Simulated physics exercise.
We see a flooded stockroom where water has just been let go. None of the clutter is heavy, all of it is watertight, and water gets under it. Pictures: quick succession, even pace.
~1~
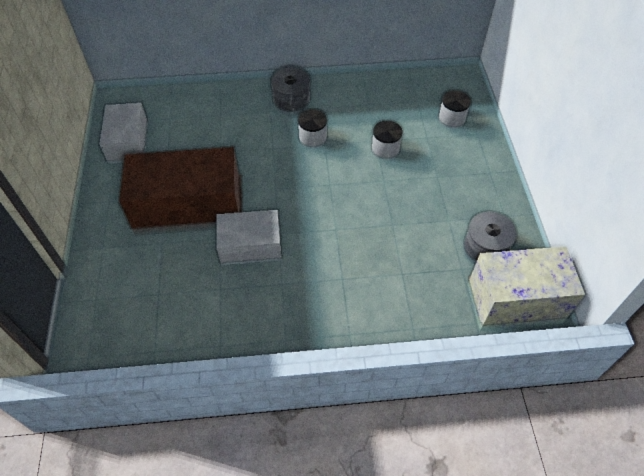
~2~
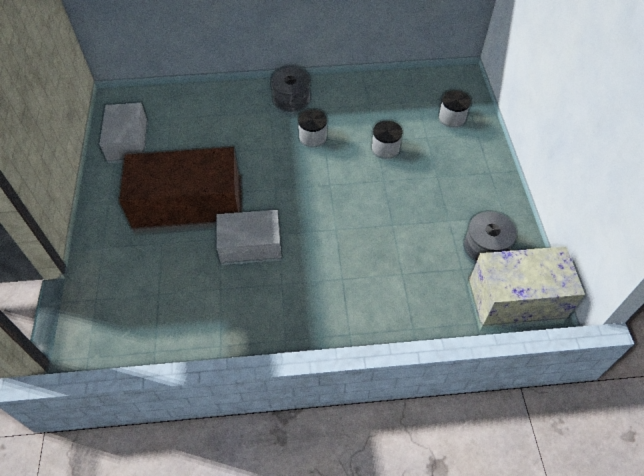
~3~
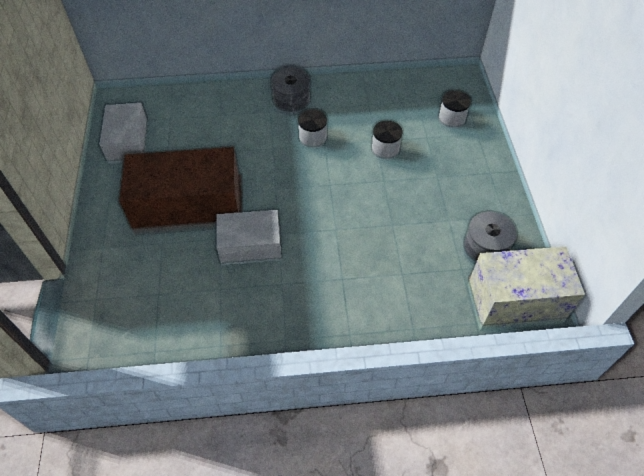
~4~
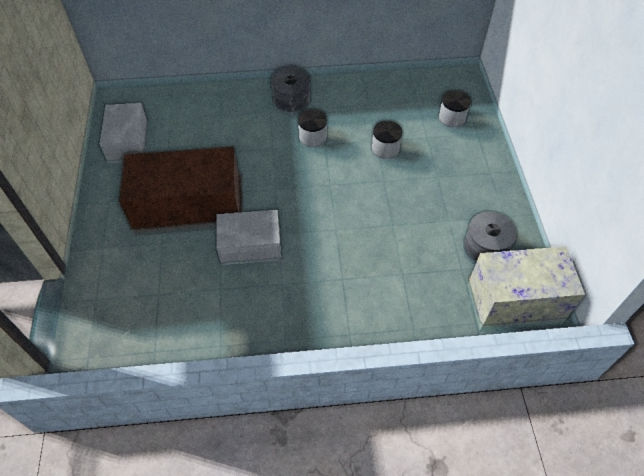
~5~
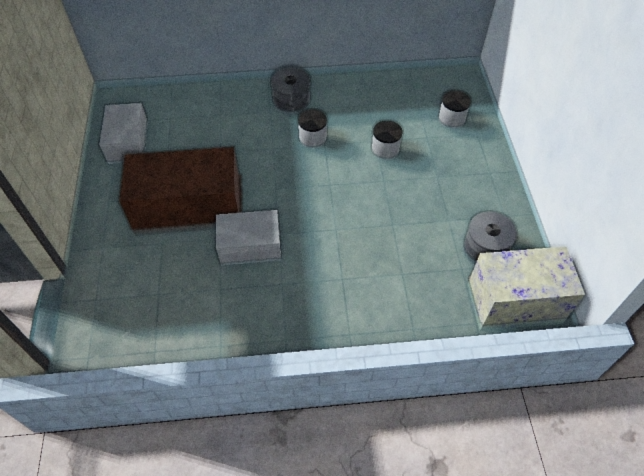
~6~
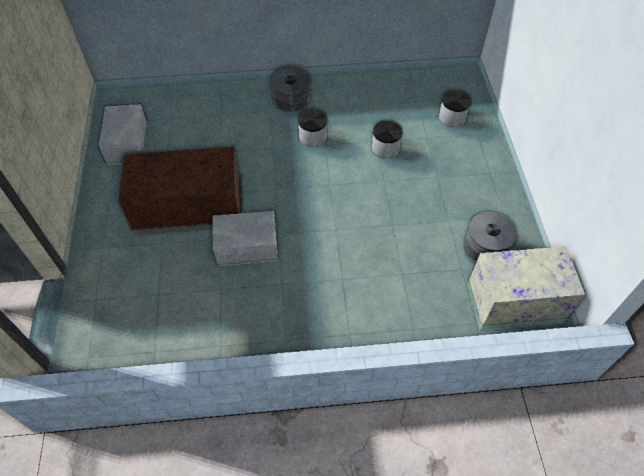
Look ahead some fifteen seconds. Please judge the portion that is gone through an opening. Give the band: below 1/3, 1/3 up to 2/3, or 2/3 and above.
Band: Below 1/3.
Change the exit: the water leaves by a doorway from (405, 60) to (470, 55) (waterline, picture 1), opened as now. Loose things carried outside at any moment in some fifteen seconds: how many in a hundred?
About 60 %.
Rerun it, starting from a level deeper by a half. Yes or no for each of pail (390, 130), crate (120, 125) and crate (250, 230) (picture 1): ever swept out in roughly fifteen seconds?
In turn: Remains, swept away, swept away.
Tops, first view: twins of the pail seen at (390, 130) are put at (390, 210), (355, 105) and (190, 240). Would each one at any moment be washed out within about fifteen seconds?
Remains, remains, exits.
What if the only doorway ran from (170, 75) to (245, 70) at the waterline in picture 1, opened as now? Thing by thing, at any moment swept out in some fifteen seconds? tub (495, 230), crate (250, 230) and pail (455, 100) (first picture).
Per item as listed - not lost, not lost, not lost.
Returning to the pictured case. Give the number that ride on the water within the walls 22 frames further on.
The count is 6.
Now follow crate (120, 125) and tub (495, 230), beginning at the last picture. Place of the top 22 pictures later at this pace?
(28, 287) and (456, 238), give or take.
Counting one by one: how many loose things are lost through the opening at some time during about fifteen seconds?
2.
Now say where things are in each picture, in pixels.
The first frame shows a crate at (248, 228), afloat; a crate at (121, 123), afloat; 0 of 7 have shifted.
The second frame shows a crate at (248, 228) floats; a crate at (121, 123), afloat; 0 of 7 have shifted.
The third frame shows a crate at (248, 228), afloat; a crate at (121, 123) floats; 0 of 7 have shifted.
The fourth frame shows a crate at (248, 228) floats; a crate at (121, 123), afloat; 0 of 7 have shifted.
The fifth frame shows a crate at (247, 229) floats; a crate at (121, 123) floats; 0 of 7 have shifted.
The sixth frame shows a crate at (244, 230), afloat, close to its start; a crate at (120, 124) floats; 0 of 7 have shifted.
A moment on, 0 of 7 are out; 7 afloat.
Next, 0 of 7 are out; 7 afloat.
Later, 1 of 7 are out; 6 afloat.
In the end, 2 of 7 are out; 5 afloat.
